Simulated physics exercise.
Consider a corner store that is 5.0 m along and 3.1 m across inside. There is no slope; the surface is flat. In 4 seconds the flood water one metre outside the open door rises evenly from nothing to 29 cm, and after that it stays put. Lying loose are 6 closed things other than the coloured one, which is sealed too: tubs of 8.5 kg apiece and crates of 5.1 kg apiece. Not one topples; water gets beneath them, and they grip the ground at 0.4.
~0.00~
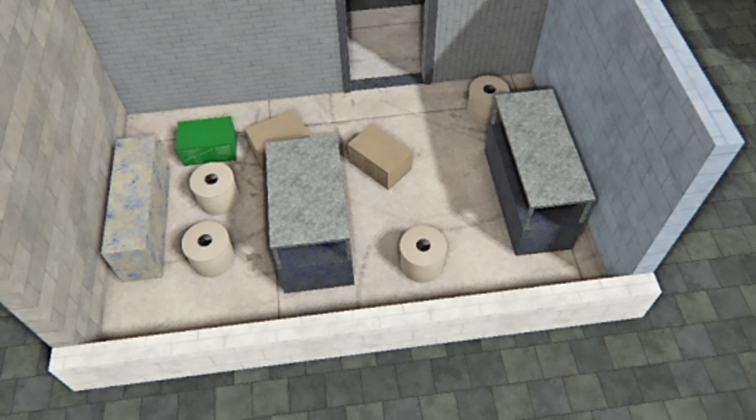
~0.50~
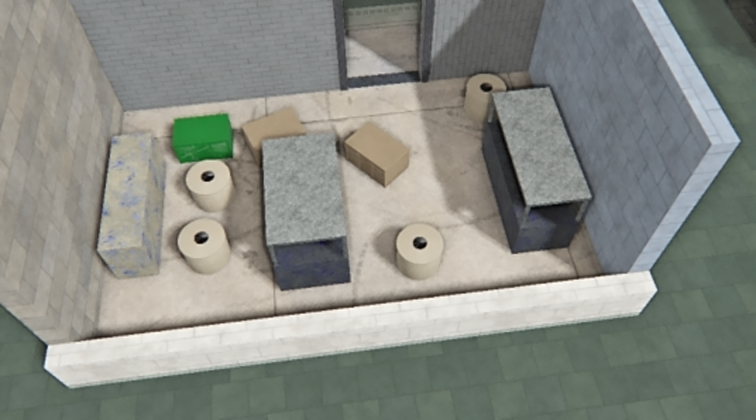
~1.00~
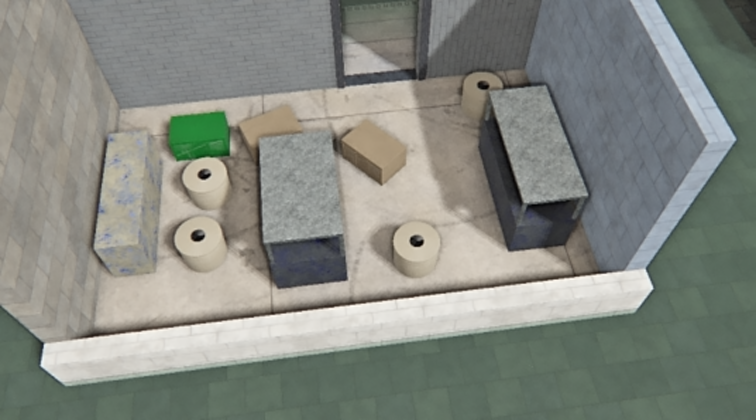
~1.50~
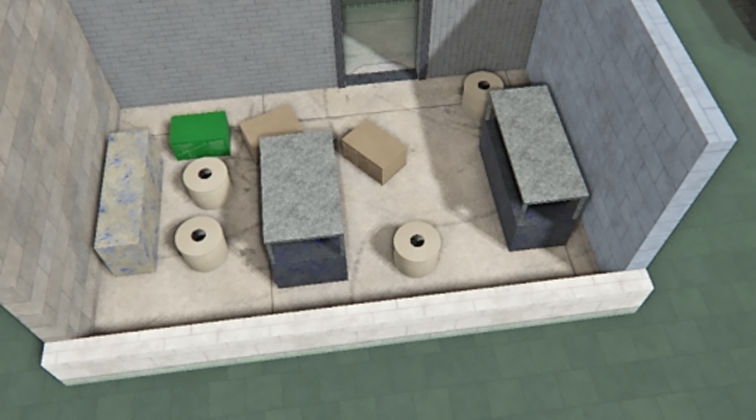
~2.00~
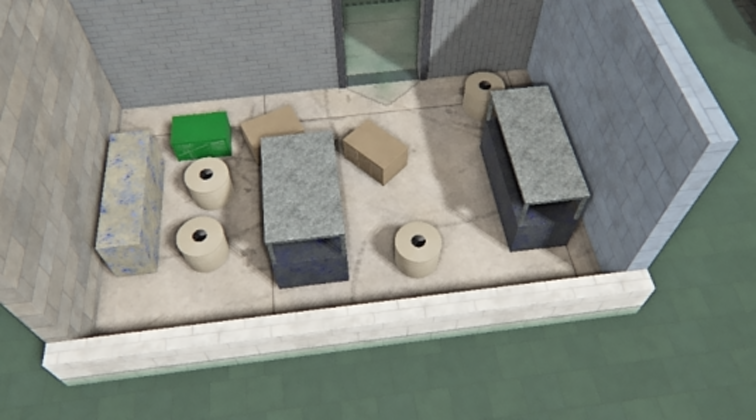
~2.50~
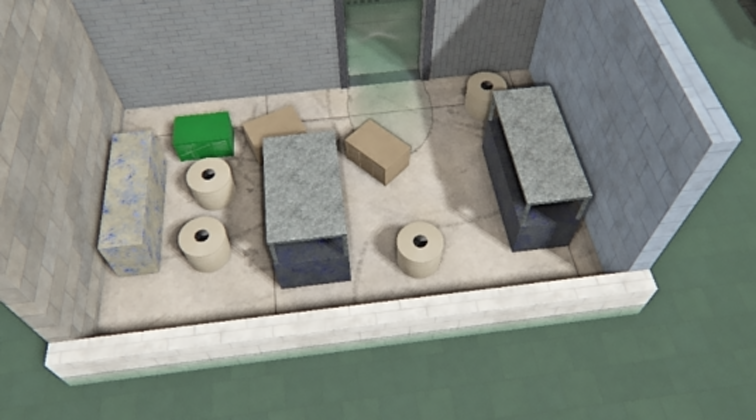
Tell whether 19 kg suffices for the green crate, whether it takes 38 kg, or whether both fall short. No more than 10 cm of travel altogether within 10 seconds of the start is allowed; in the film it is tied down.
19 kg suffices.
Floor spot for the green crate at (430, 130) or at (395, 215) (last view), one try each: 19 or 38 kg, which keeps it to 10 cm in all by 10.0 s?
Result, try 1: Both fail; try 2: Both fail.
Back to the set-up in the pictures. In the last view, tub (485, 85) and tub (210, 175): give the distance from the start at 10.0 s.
The first is 40 cm from its start, the second 100 cm.
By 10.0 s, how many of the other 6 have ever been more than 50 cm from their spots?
By my count, 4.
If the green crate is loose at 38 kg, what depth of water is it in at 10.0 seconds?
About 7 cm.
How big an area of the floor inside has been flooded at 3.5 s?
Wet: Near 4.0 m2.
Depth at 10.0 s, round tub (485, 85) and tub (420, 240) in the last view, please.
Some 7 cm at the first, some 18 cm at the second.
After 3.5 s the green crate would be 0 cm from its start with 19 kg and 0 cm from its start with 38 kg; 0 cm of water round it then.
After 4.5 s the green crate would be 0 cm from its start with 19 kg and 0 cm from its start with 38 kg; 1 cm of water round it then.
After 7.0 s the green crate would be 0 cm from its start with 19 kg and 0 cm from its start with 38 kg; 4 cm of water round it then.
After 10.0 s the green crate would be 0 cm from its start with 19 kg and 0 cm from its start with 38 kg; 7 cm of water round it then.
